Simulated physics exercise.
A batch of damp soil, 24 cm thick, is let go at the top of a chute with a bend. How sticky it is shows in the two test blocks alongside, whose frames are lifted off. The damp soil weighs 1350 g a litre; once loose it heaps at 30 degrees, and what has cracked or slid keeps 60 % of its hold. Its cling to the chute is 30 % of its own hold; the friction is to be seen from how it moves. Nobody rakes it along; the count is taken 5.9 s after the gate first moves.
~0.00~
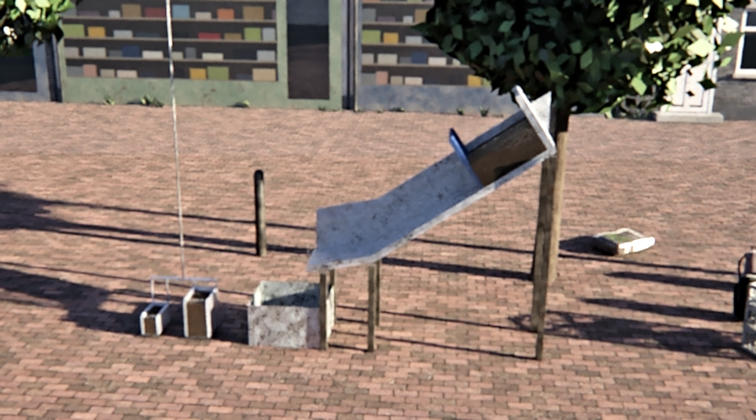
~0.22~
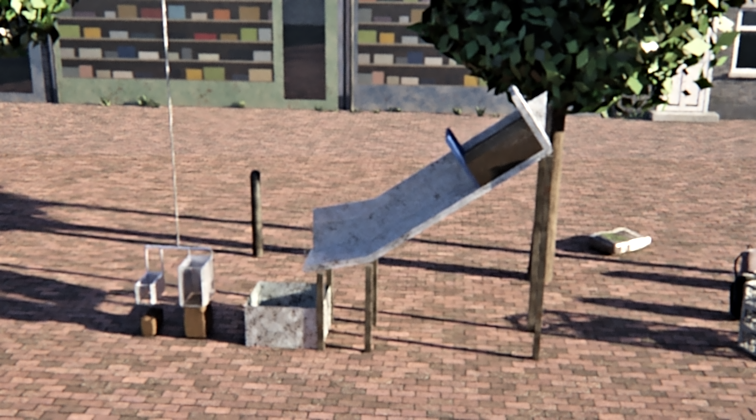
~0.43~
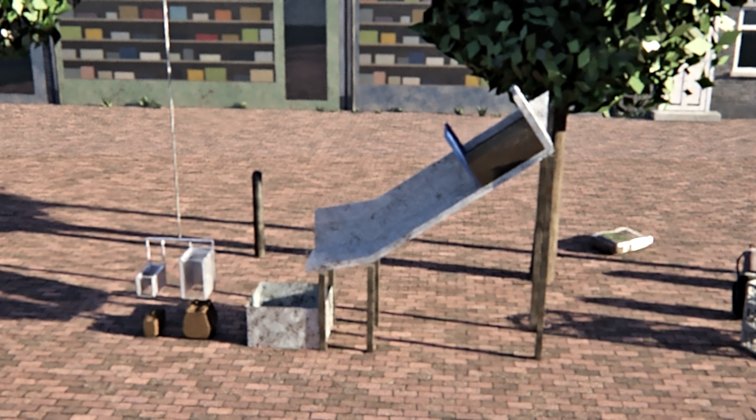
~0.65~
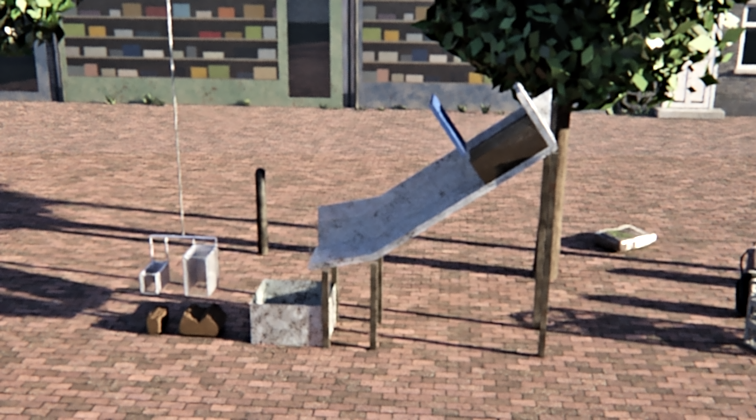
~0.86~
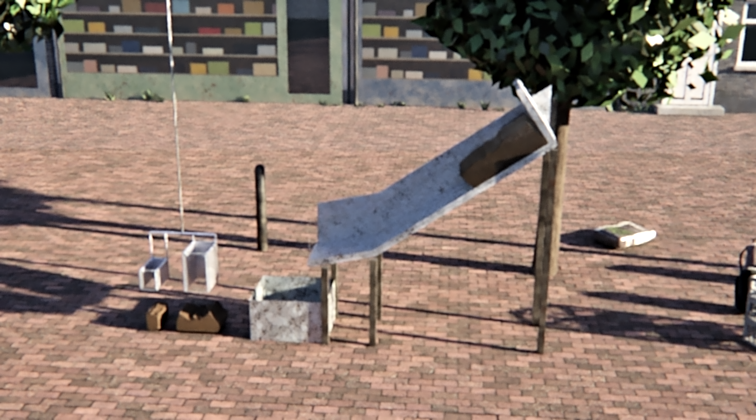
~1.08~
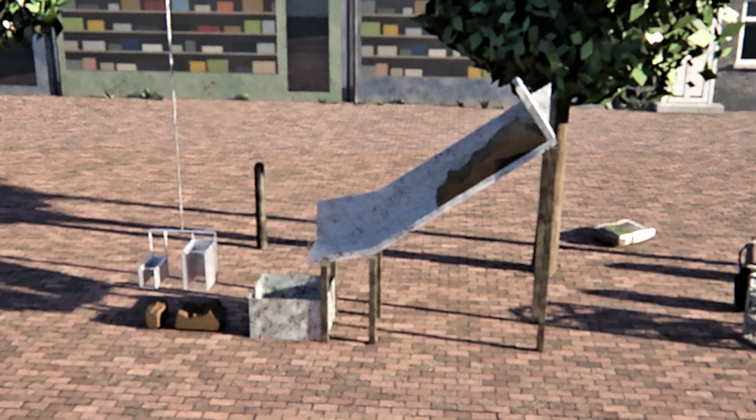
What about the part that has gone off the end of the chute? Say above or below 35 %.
Expect below 35 %.
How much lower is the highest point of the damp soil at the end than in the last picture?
About 60 cm.
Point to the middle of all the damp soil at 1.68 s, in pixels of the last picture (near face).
At about (449, 194).
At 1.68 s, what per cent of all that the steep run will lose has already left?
Some 0 per cent.
After 1.68 s, 98 % is on the steep run, 2 % on the flatter one and 0 % past the end.
After 2.40 s, 51 % is on the steep run, 49 % on the flatter one and 0 % past the end.
After 3.11 s, 45 % is on the steep run, 48 % on the flatter one and 7 % past the end.
After 3.83 s, 45 % is on the steep run, 48 % on the flatter one and 7 % past the end.
After 6.28 s, 45 % is on the steep run, 48 % on the flatter one and 7 % past the end.
